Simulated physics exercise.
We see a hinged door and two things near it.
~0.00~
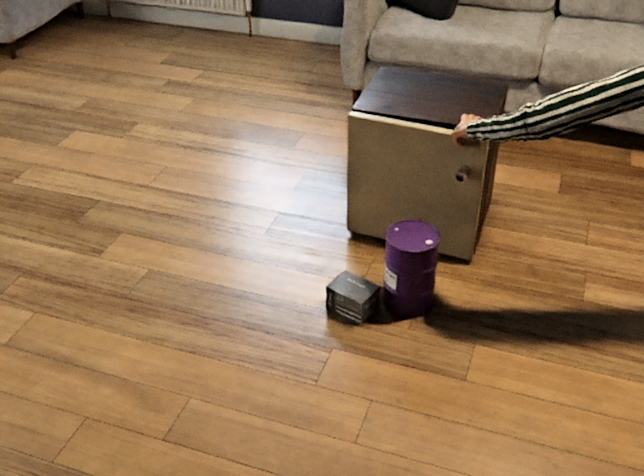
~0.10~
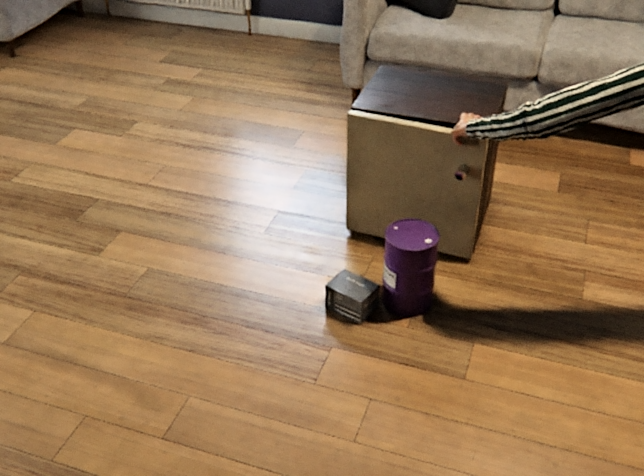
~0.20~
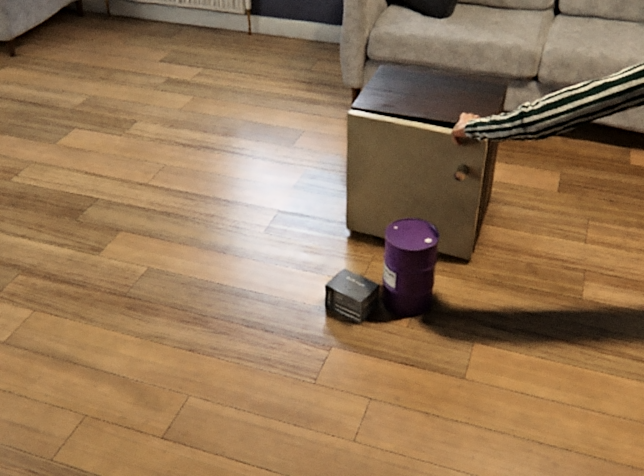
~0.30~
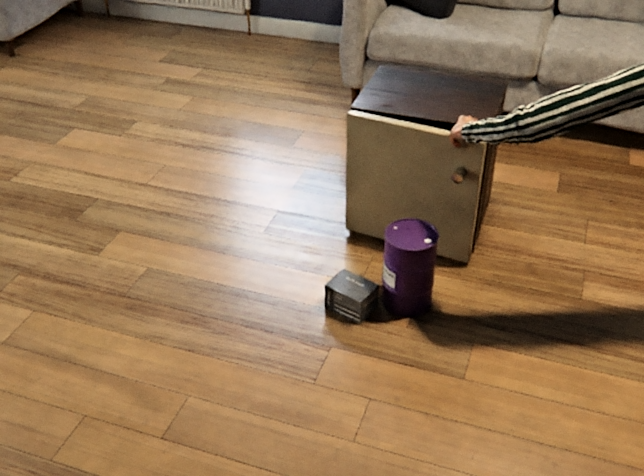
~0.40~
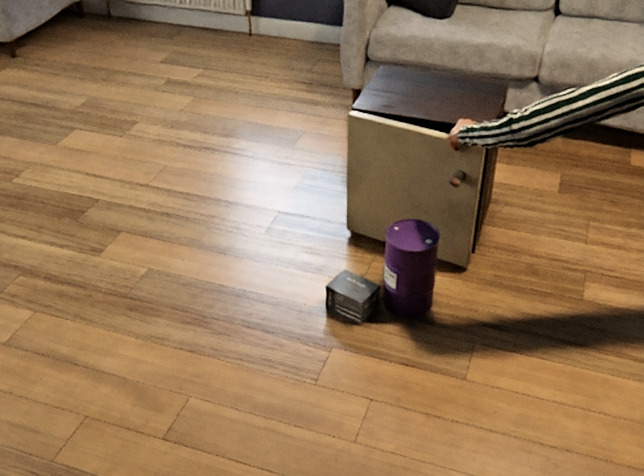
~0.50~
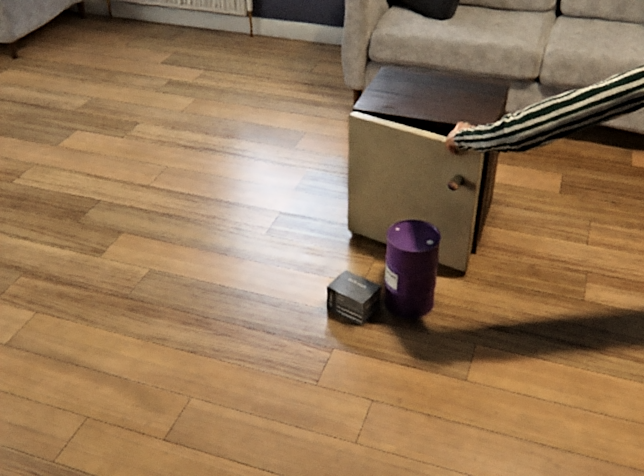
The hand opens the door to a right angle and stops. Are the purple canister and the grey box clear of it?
Outcome: The purple canister is pushed along; the grey box is pushed along.
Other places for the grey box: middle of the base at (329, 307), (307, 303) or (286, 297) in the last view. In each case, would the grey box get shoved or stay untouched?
In turn it gets knocked; gets knocked; gets shoved.
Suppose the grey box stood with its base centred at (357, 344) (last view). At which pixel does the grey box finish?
Near (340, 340).
By 1.68 s, door 48° open; purple canister shifted about its own width near (379, 283); grey box shifted about its own width near (327, 301).
By 2.20 s, door 64° open; purple canister shifted about its own width near (342, 290); grey box shifted about its own width near (301, 300).
By 2.66 s, door 77° open; purple canister shifted well along near (306, 291); grey box shifted well along near (273, 295).
When it is over (3.6 s), the purple canister gets knocked, near (275, 290); the grey box gets knocked, near (253, 288).
